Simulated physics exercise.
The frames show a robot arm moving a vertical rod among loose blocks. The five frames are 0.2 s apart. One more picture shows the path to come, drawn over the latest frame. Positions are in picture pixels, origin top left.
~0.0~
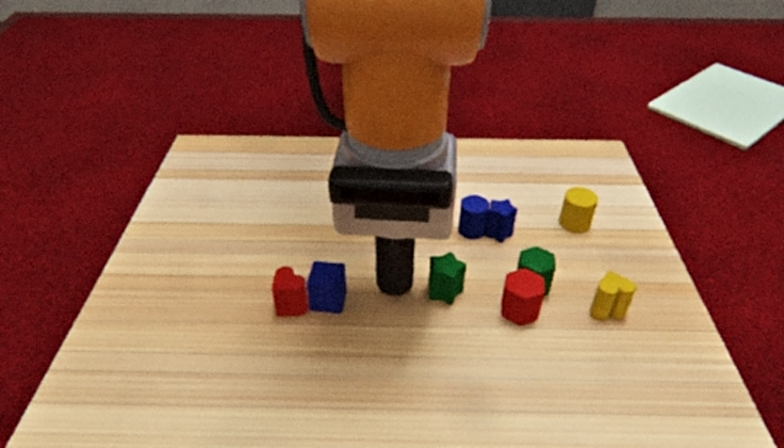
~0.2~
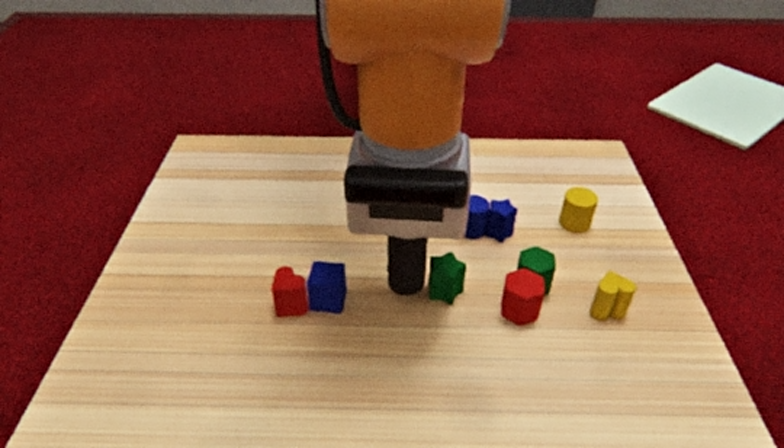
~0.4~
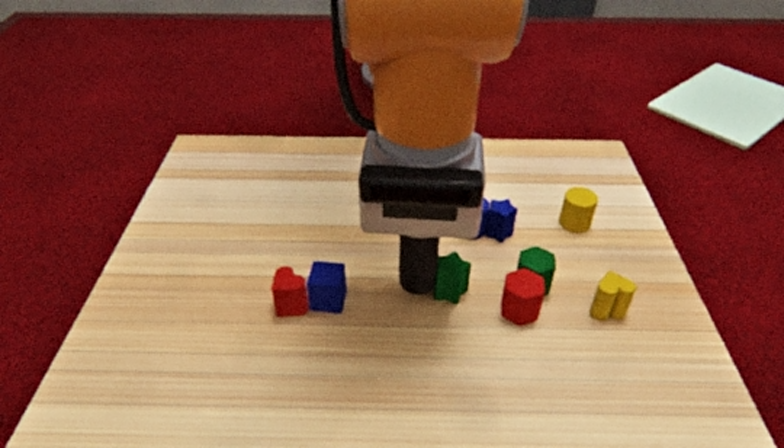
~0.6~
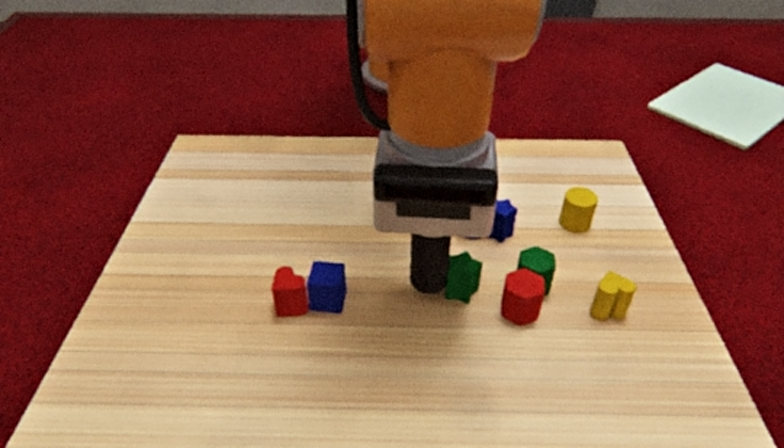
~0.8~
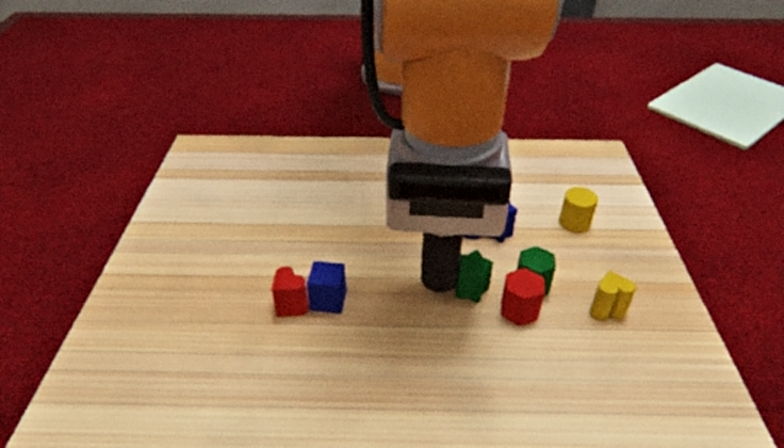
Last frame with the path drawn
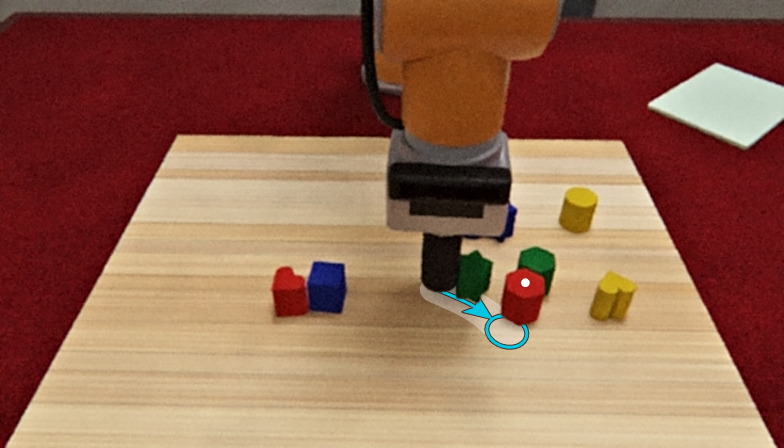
On a wooden board over a red surface, an orange robot arm moves a dark vertical rod rightward among small coloured blocks, then pushes the green star block a short way right toward the red and green hexagonal blocks.
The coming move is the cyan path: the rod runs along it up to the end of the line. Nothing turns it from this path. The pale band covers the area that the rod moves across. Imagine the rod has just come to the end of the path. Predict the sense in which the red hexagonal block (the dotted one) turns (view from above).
Spins clockwise.
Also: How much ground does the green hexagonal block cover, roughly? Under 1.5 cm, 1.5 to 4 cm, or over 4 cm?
Under 1.5 cm.
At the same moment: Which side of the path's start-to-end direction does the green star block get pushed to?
Shifted left.
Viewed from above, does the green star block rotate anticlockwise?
I believe so.
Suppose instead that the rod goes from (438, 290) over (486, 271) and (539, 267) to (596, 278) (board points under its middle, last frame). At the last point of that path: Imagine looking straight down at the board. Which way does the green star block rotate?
It spins clockwise.
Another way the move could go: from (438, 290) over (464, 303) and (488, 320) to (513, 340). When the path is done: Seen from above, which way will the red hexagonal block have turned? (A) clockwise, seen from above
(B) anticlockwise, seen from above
A (clockwise, seen from above)
The line goes from (438, 290) through (463, 300) and (486, 314) to (507, 331); the dot is on the red hexagonal block.
On the path given first. Halfway along, rod at (476, 297); green star block at (505, 266), turned 30° anticlockwise; red hexagonal block at (539, 286), turned 25° clockwise.
At the end, rod at (509, 321); green star block at (508, 266), turned 50° anticlockwise; red hexagonal block at (541, 286), turned 30° clockwise; green hexagonal block unmoved.
